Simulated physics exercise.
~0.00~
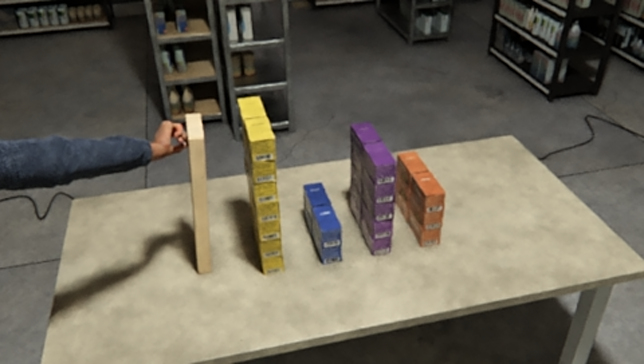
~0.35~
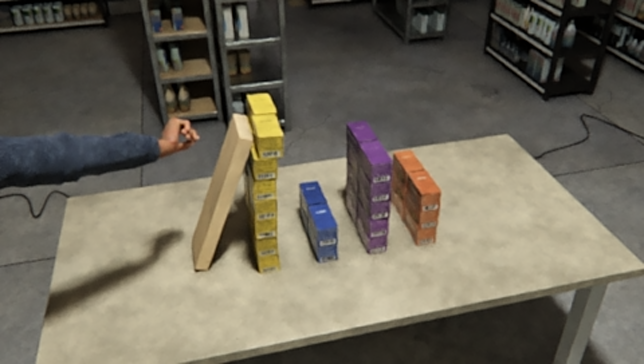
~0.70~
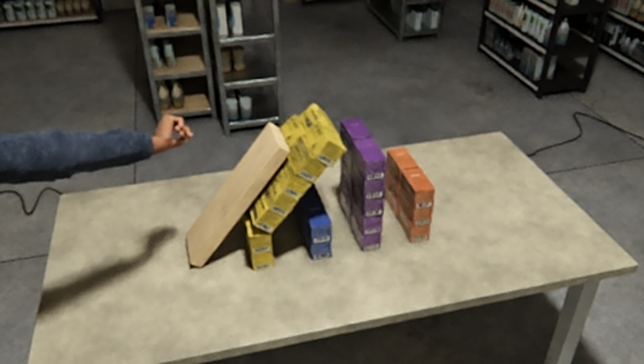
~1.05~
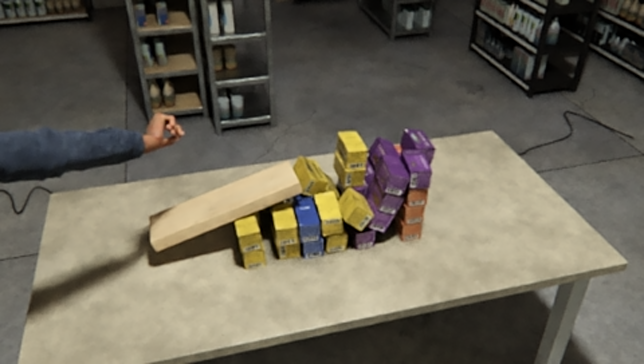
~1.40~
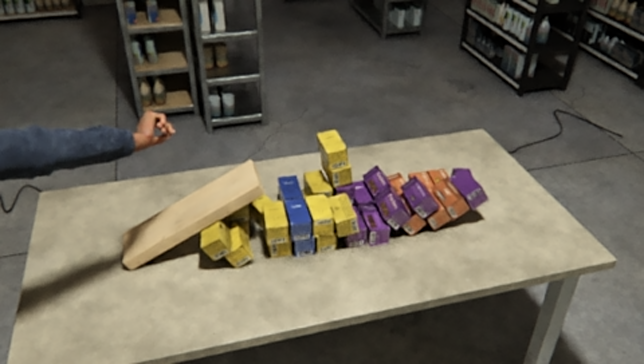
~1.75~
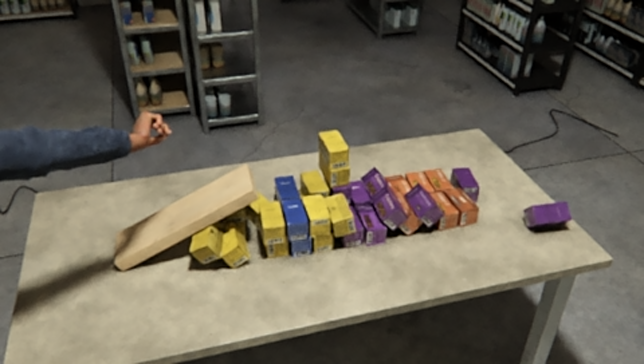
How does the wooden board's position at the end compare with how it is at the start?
At the start the board stands upright at the left end of the row. By the end it is down on its side, slanting with its right end propped up over the fallen yellow packets.
